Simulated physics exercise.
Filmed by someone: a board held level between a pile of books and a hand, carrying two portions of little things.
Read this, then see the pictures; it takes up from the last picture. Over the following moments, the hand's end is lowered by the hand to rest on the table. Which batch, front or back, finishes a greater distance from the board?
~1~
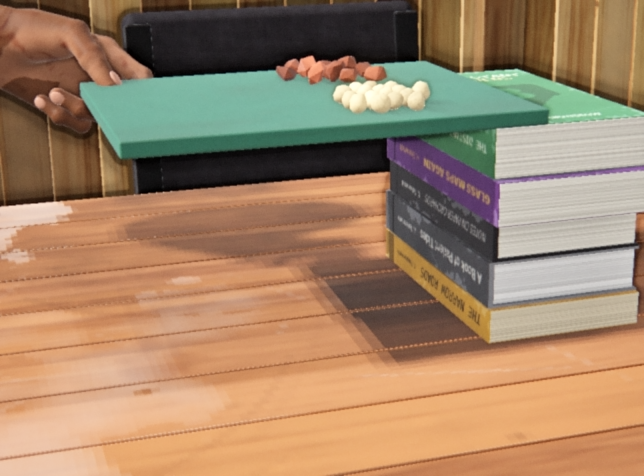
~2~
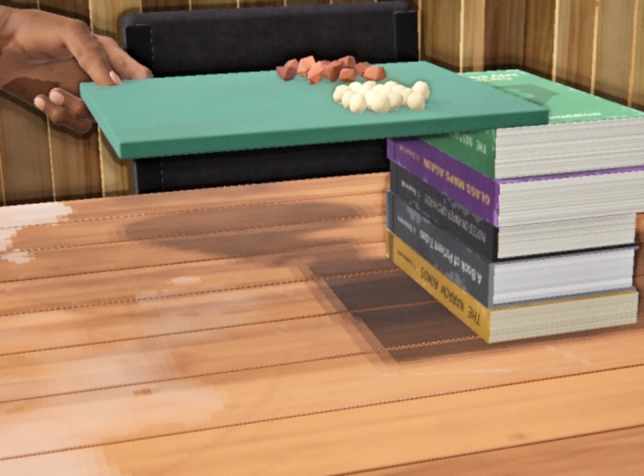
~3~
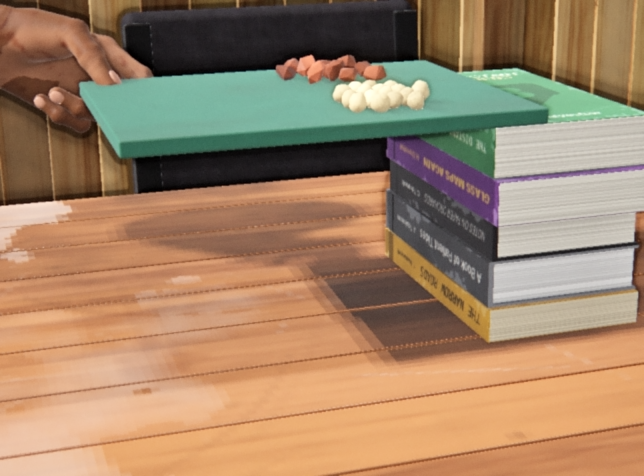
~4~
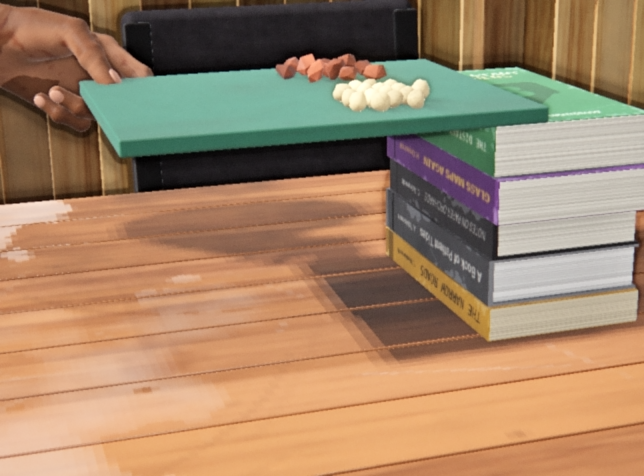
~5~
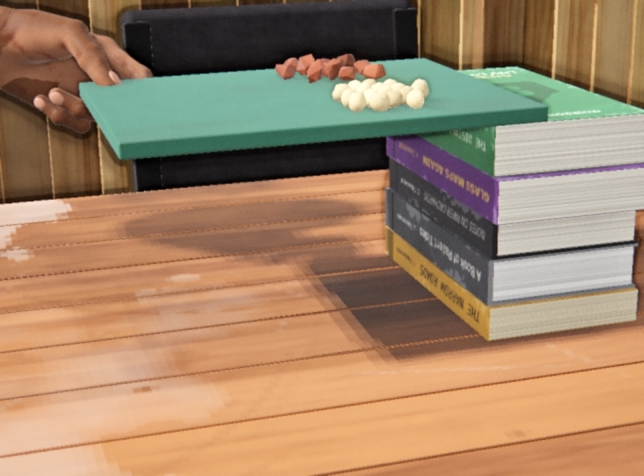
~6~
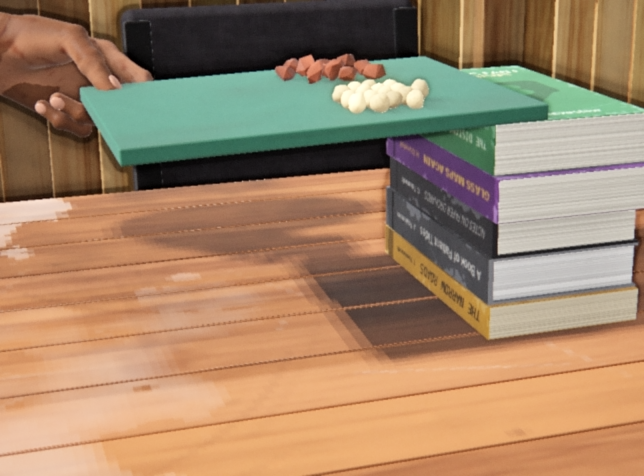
I expect the one closer to us will go farther.
Then, 0.58 s past the last view, board sloping at 16°; front batch all still on the board; back batch all still on the board.
Then, 1.19 s past the last view, board sloping at 32°; front batch mostly up to a board's length out; back batch all still on the board.
Then, 1.92 s past the last view, board resting at 39°; front batch mostly up to a board's length out; back batch mostly less than half a board's length out.
Finally, board resting at 39°; front batch mostly up to a board's length out; back batch mostly less than half a board's length out; the front batch has gone farther.
